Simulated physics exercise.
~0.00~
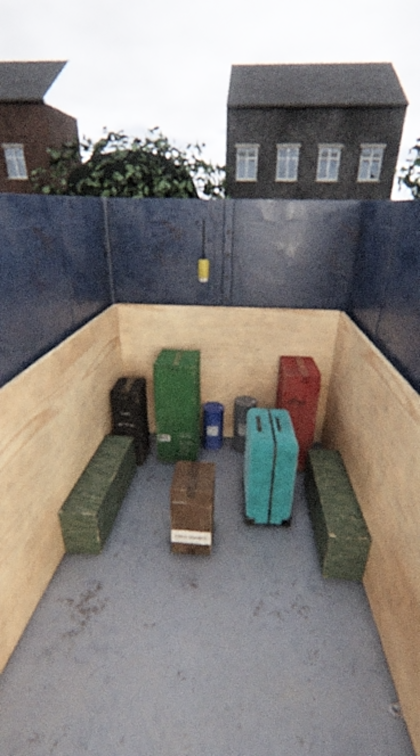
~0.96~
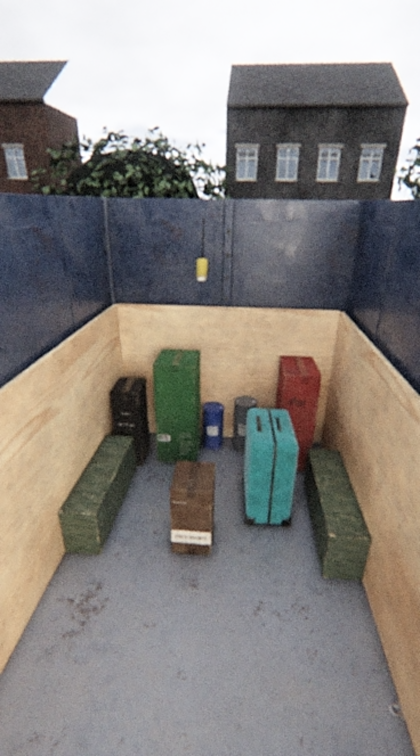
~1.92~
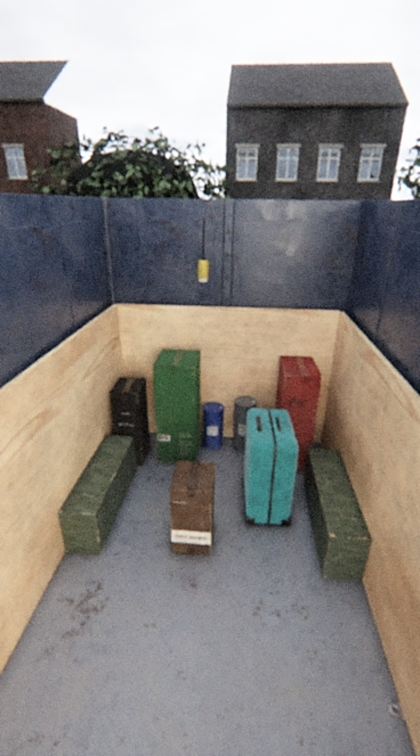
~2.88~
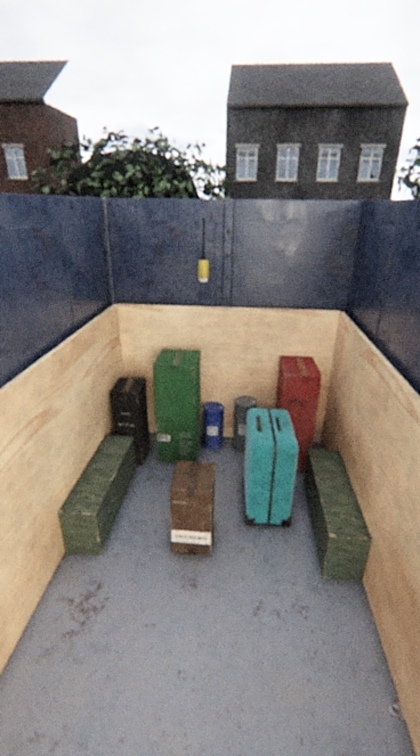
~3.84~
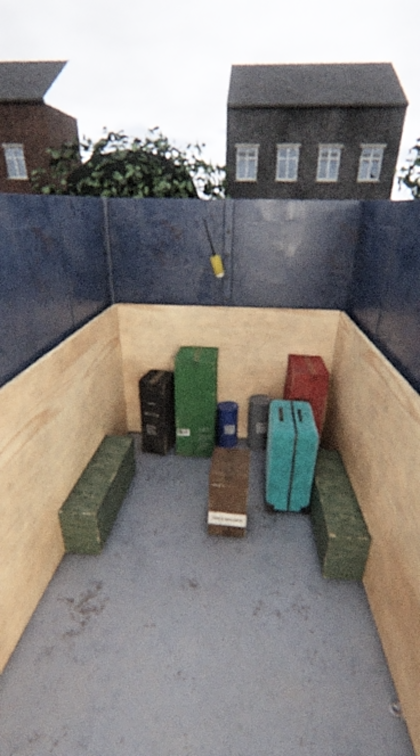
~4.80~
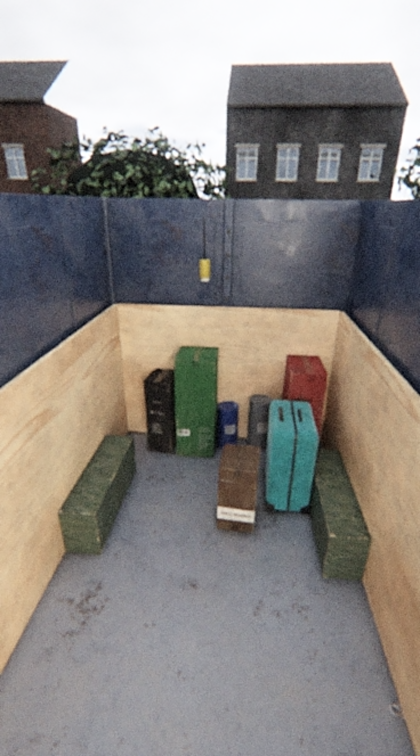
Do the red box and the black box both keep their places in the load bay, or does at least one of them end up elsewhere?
The red box stays more or less in its place, while the black box ends up clearly farther to the right, still upright.
